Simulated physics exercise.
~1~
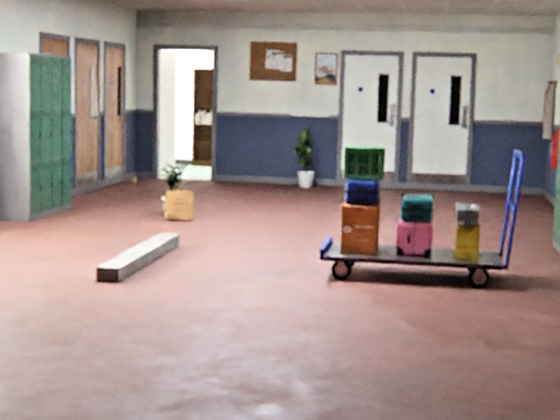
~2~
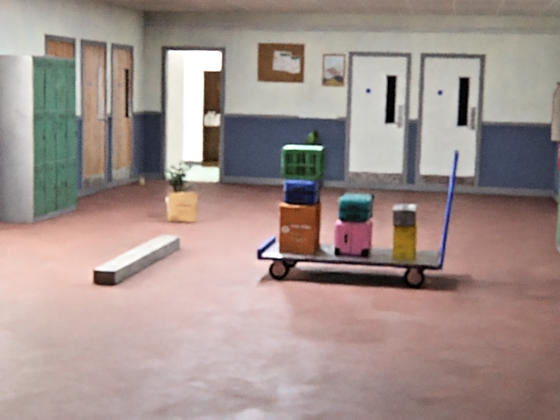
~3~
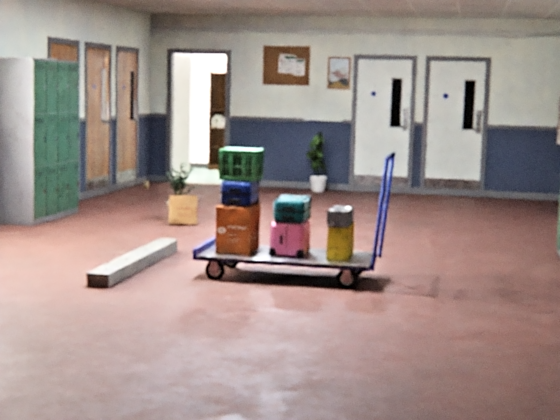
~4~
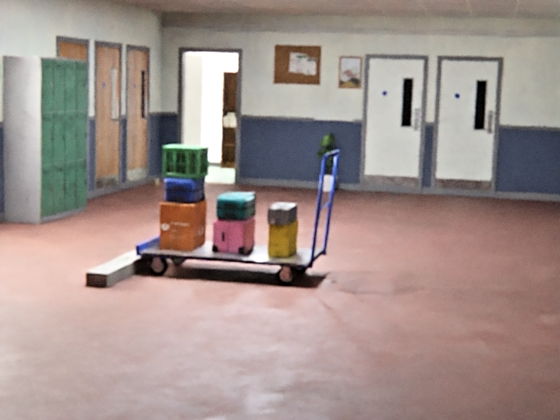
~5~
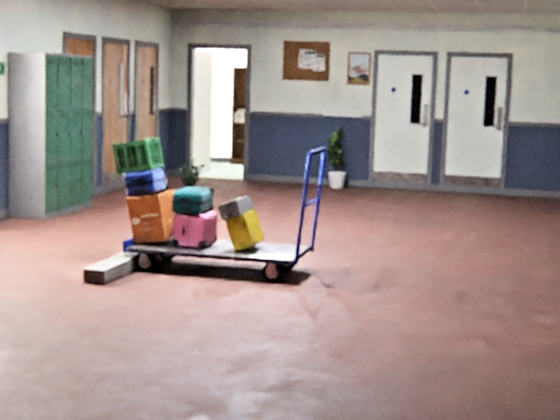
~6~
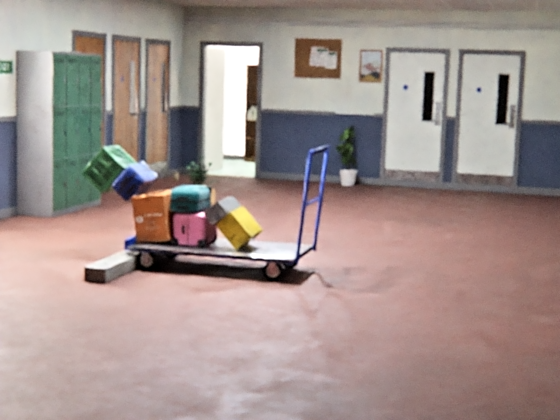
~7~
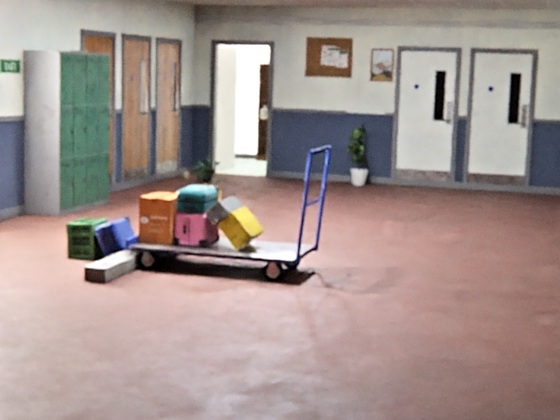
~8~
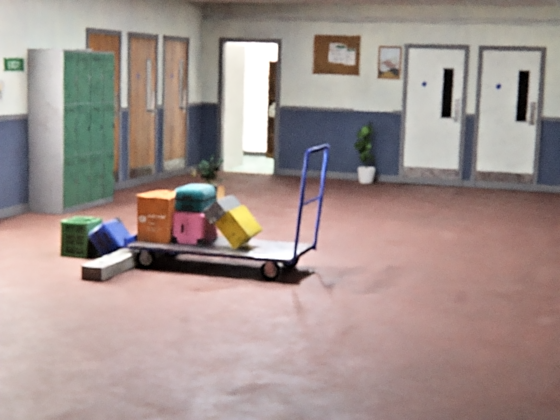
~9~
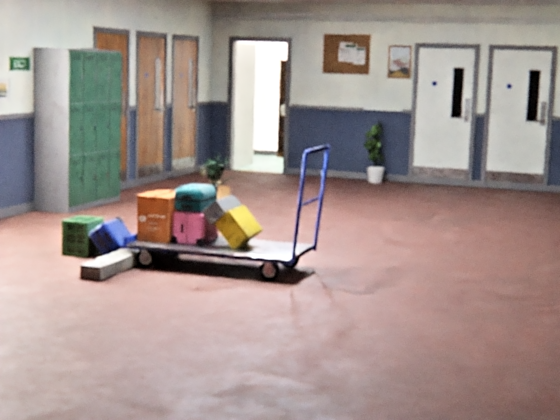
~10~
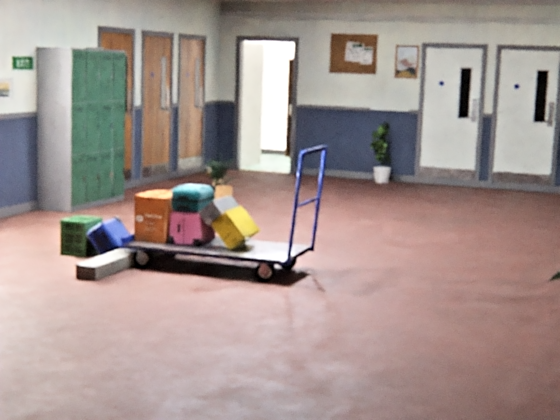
School hallway with a loaded trolley rolling left into a floor beam, green crate and blue case toppling off, yellow box left leaning.
